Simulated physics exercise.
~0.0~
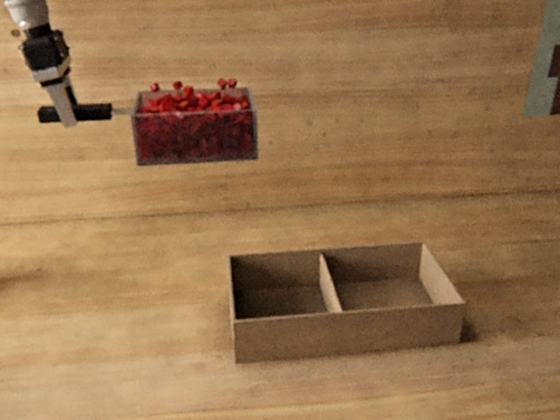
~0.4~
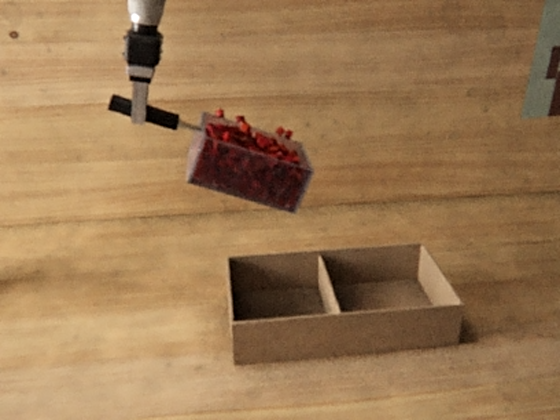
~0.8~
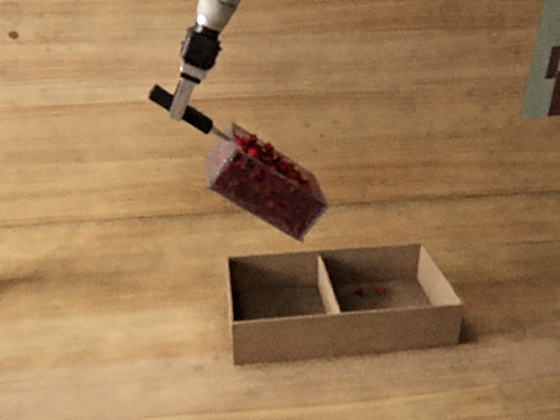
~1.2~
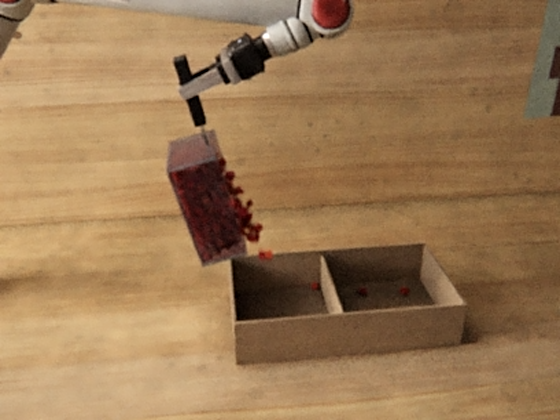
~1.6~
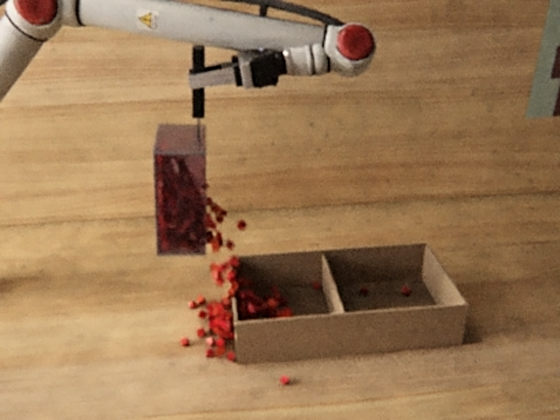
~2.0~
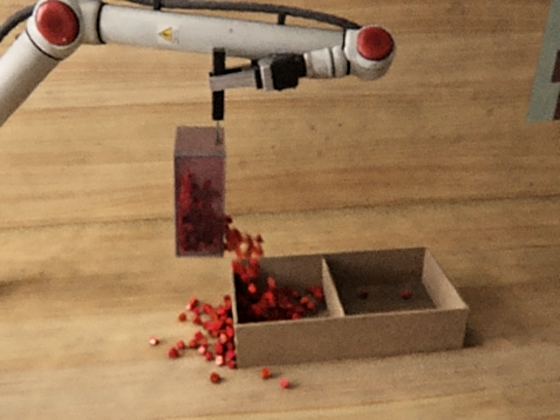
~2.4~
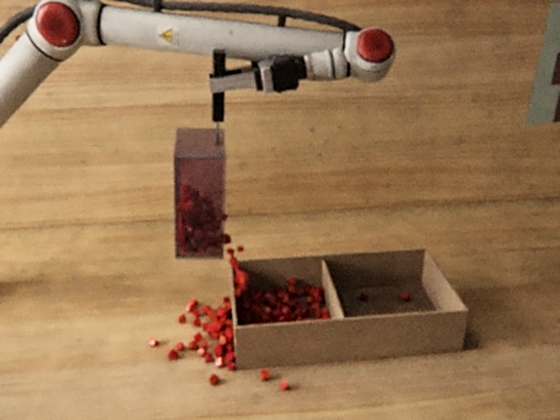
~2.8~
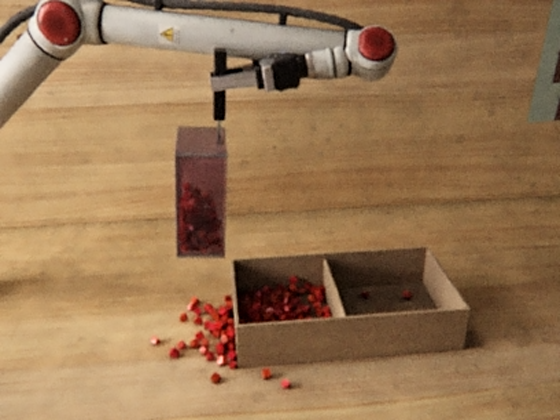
The clip opens with a robot hand holding a clear box heaped with small red pieces, above and to the left of a brown tray split into two parts. The hand carries the box right and down while tipping it, and a few pieces drop into the right part. It then swings back left, tilting more steeply until the box hangs upright, and pieces pour over the tray's left edge. Many land in the left part, while others scatter on the wooden surface. The box shifts slightly right and stops, still holding some pieces, as the flow ends.
